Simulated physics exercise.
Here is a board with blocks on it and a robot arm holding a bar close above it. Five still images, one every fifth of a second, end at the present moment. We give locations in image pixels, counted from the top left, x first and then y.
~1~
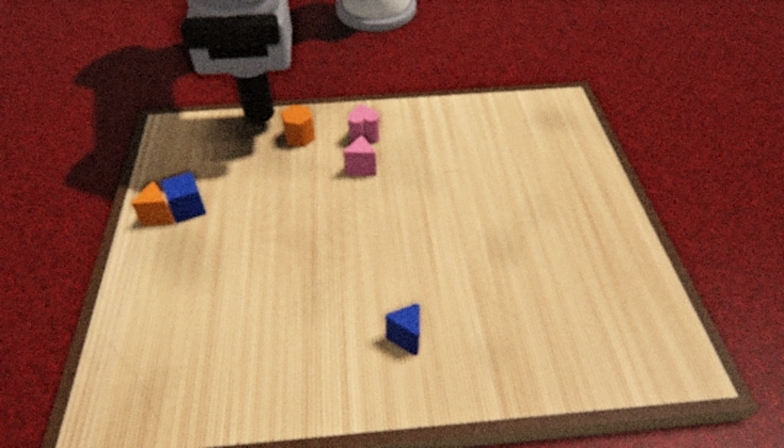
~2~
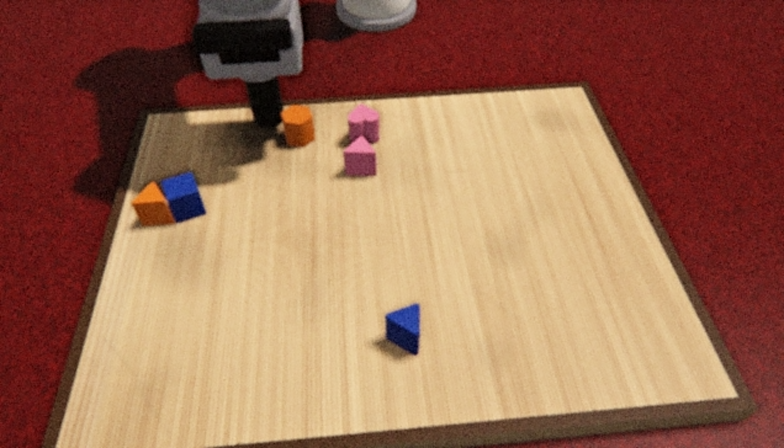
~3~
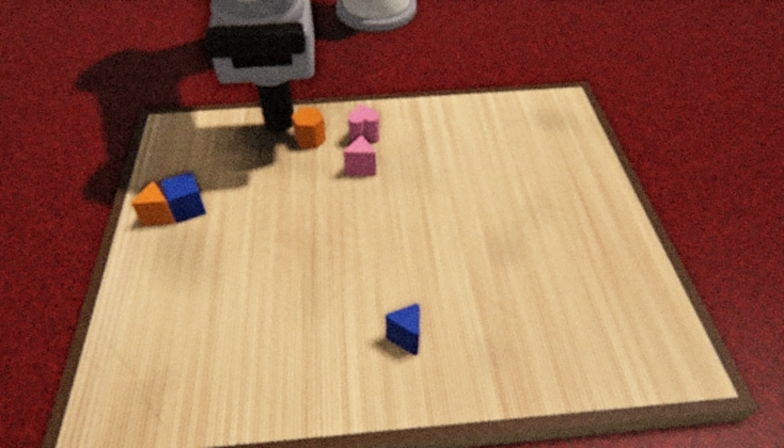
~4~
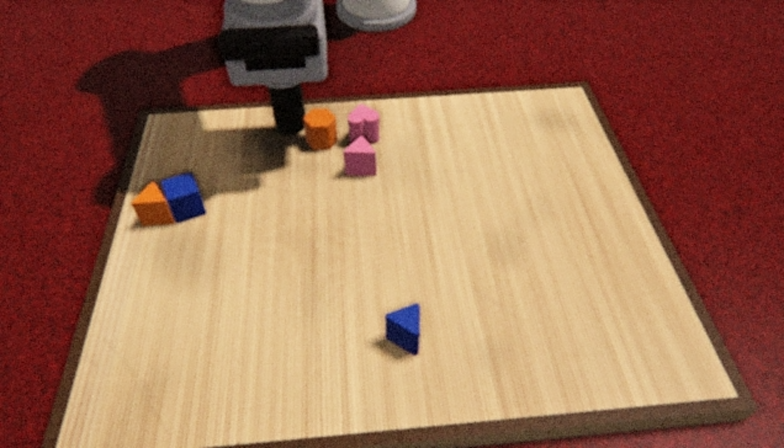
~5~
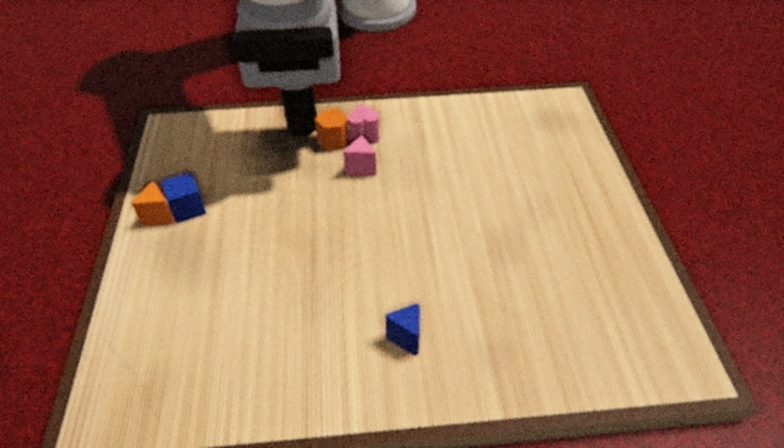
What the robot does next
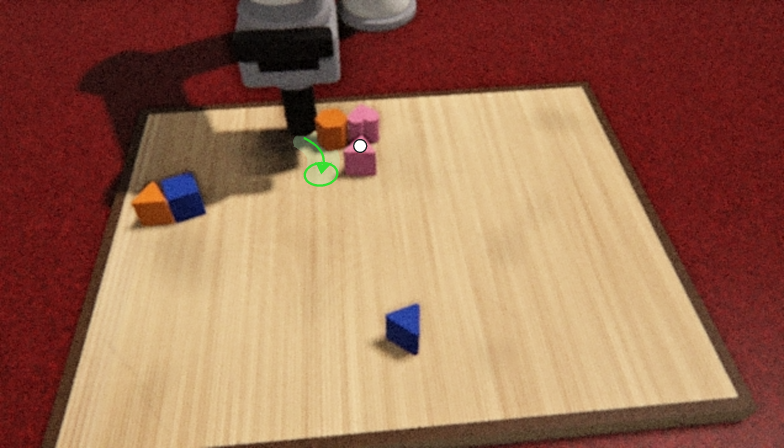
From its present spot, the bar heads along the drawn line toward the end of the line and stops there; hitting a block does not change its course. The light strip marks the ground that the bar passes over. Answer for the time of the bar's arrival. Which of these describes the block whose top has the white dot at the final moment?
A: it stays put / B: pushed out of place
Correct choice: A.
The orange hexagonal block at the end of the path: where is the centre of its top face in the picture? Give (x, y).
Top centre: (350, 123).
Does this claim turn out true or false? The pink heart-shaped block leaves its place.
The statement is true.
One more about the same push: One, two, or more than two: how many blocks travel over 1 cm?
It will shift two blocks.
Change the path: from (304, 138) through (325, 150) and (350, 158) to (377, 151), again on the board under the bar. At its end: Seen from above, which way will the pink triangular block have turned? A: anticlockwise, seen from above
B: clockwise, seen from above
I'll go with B - clockwise, seen from above.
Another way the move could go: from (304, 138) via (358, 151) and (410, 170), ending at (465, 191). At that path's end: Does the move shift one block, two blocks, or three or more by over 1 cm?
The way I see it, the answer is three or more.
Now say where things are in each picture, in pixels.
Bar's lower end at (260, 115); orange hexagonal block at (296, 114); pink triangular block at (360, 146); pink heart-shaped block at (363, 114), in the first picture.
Bar at (270, 120); blocks still, in the second picture.
Bar at (280, 123); orange hexagonal block at (307, 116), in the third picture.
Bar at (291, 126); orange hexagonal block at (319, 117), in the fourth picture.
Bar at (303, 127); orange hexagonal block at (331, 117); pink triangular block at (360, 146); pink heart-shaped block at (363, 114), in the fifth picture.
Drawn move, from (304, 138) over (318, 147) and (324, 160) to (321, 174); the dot is on the pink triangular block.
What follows on the original path. Halfway along, bar at (321, 142); orange hexagonal block at (350, 123), turned 50° anticlockwise; pink heart-shaped block at (376, 112).
At the end, bar at (320, 163); orange hexagonal block at (350, 123), turned 50° anticlockwise; pink triangular block still; pink heart-shaped block at (376, 112).
